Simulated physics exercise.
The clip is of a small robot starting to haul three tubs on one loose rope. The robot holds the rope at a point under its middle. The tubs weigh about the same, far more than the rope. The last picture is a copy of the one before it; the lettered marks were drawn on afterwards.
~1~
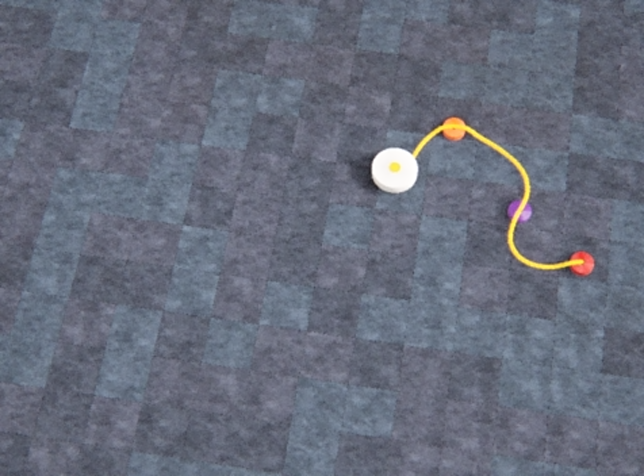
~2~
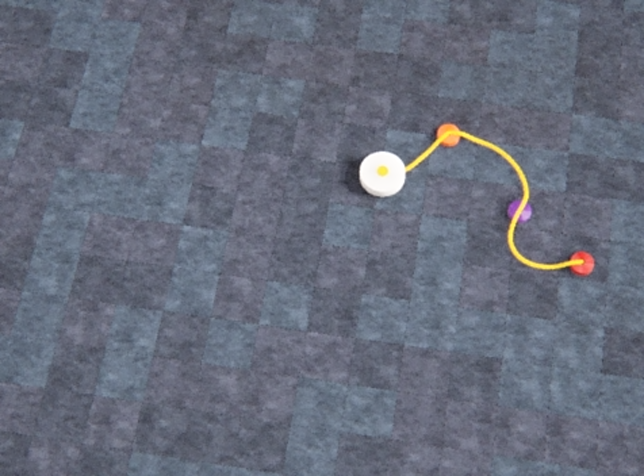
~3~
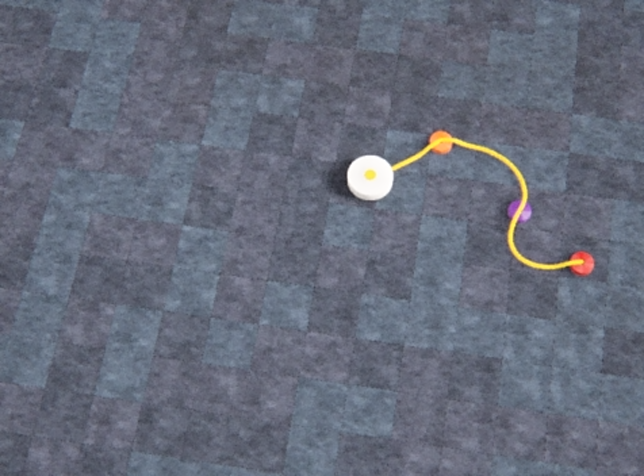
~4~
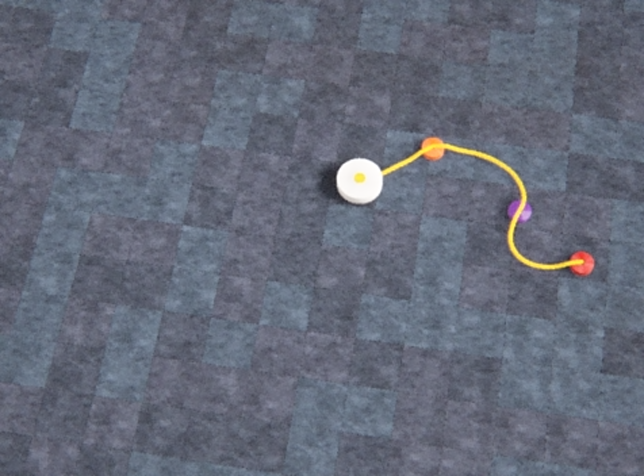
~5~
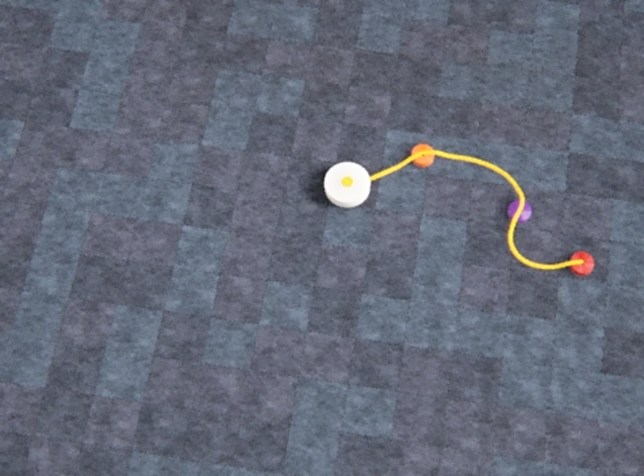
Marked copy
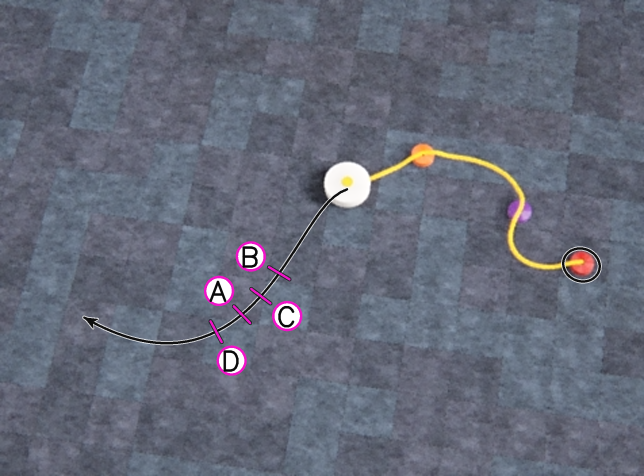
On a blue-gray carpet, a small white robot crept left and slightly downward, pulling the orange tub after it by a loose yellow rope, while the purple and red tubs farther along stayed put.
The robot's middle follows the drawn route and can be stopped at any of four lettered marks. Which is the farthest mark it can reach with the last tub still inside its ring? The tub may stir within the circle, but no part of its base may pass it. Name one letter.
C.
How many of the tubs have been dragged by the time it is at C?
Two.
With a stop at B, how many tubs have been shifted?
Two.
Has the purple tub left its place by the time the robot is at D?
Yes.
On the marked copy, A at (242, 315); B at (279, 273); C at (261, 296); D at (216, 332); the ring at (581, 265); the route from (347, 189) via (242, 315) to (84, 318).
Following C. Soon after the start, robot (313, 218); red tub (582, 263); purple tub (519, 211); orange tub (387, 181).
Later, robot (286, 259); red tub (582, 263); purple tub (497, 211); orange tub (363, 223).
In the end, robot (260, 293); red tub (581, 263); purple tub (468, 222); orange tub (337, 253); the ringed tub at the far end is still in its ring.
As for the rest, A drags the last tub to (570, 259); B is safe but short; D drags the last tub to (549, 256).
